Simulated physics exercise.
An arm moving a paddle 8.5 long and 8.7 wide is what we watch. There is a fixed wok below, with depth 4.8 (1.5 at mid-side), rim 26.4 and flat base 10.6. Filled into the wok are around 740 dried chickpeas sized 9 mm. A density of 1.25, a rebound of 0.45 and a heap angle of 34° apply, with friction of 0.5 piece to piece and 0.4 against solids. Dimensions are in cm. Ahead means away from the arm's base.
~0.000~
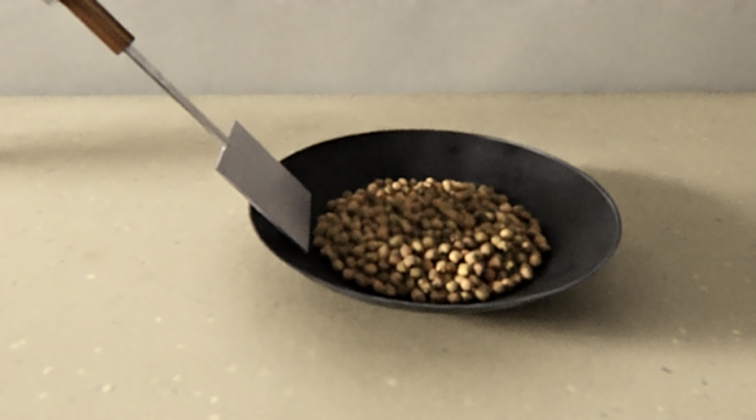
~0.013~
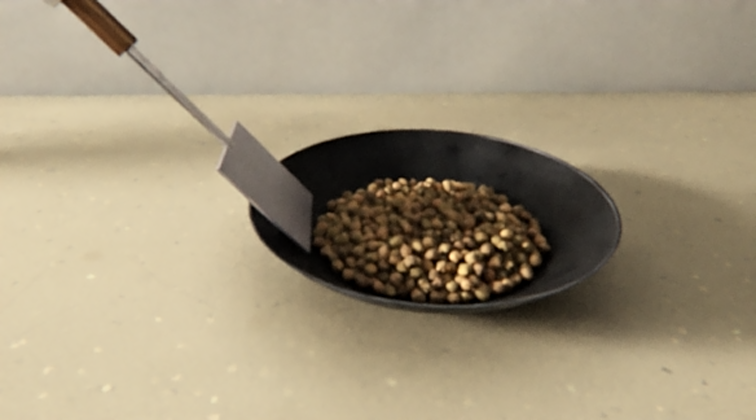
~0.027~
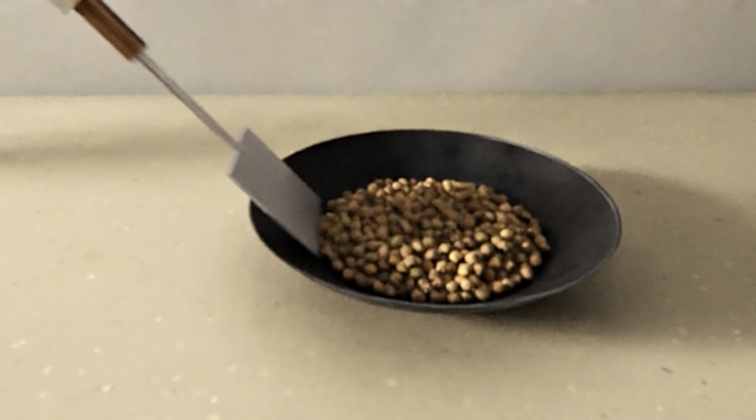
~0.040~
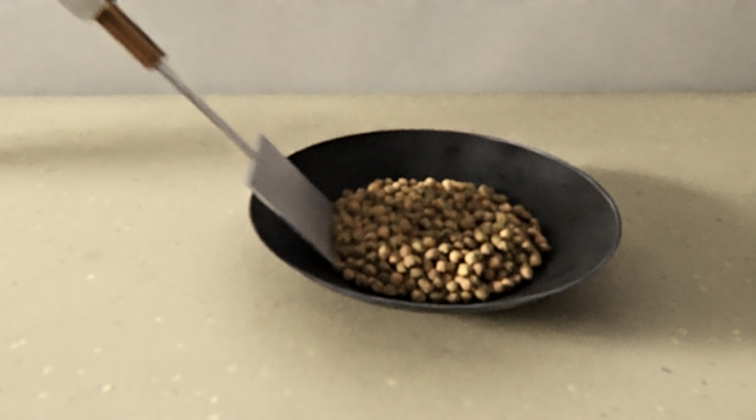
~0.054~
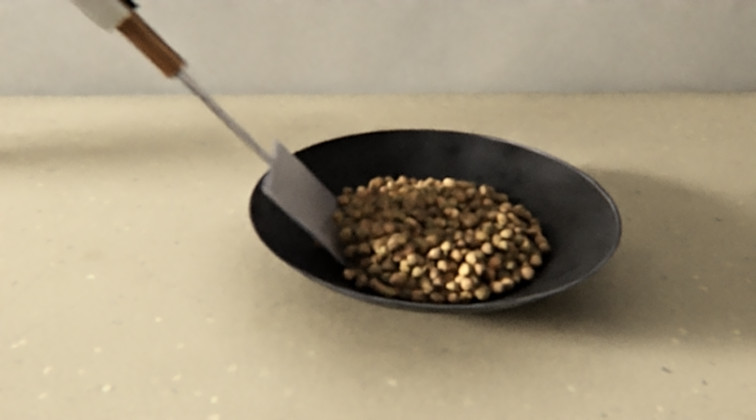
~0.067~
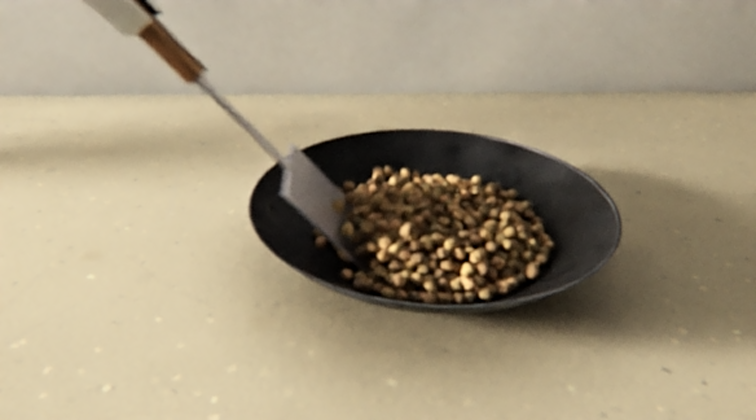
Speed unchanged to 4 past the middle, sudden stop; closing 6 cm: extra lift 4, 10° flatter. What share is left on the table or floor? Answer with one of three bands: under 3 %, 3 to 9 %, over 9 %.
3 to 9 %.
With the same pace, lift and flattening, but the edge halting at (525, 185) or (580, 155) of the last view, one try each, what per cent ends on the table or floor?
About 20 and 40 per cent.
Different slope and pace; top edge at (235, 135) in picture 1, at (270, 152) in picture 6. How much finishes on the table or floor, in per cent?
I'd put it at roughly 0 per cent.
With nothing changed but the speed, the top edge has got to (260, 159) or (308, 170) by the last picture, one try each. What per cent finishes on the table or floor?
Some 0 and 15 per cent.
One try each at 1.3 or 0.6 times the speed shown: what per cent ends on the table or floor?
The two tries give roughly 15 and 0 in a hundred.
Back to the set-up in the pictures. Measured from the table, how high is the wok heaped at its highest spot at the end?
Near 5.5 centimetres high.
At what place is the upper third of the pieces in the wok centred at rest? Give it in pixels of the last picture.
Approximately at pixel (537, 212).
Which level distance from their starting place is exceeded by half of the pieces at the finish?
I'd estimate close to 4 centimetres.
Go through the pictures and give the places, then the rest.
The first picture shows paddle top edge at (226, 142), sloping 50°; upper third of the load around (432, 227), from x 320 to 545, top at y 185; 741 in the wok.
The second picture shows paddle top edge at (227, 143), sloping 50°; upper third of the load around (432, 227), from x 320 to 545, top at y 185.
The third picture shows paddle top edge at (237, 148), sloping 50°; upper third of the load around (432, 227), from x 320 to 545, top at y 185.
The fourth picture shows paddle top edge at (253, 156), sloping 50°; upper third of the load around (431, 227), from x 320 to 545, top at y 185.
The fifth picture shows paddle top edge at (271, 162), sloping 50°; upper third of the load around (430, 224), from x 320 to 545, top at y 180.
The sixth picture shows paddle top edge at (288, 167), sloping 50°; upper third of the load around (431, 221), from x 320 to 550, top at y 170; 741 in the wok.
After 0.10 s, sloping 49°, highest piece 7 above the table; 741 in the wok.
After 0.13 s, sloping 45°, highest piece 9 above the table; 741 in the wok.
After 0.35 s, sloping 40°, highest piece 6 above the table; 703 in the wok, 27 on the table or floor, 11 on the blade or in flight.
After 1.40 s, sloping 40°, highest piece 5 above the table; 703 in the wok, 38 on the table or floor.
At rest, 703 in the wok, 38 on the table or floor. That is 5 % on the table or floor.
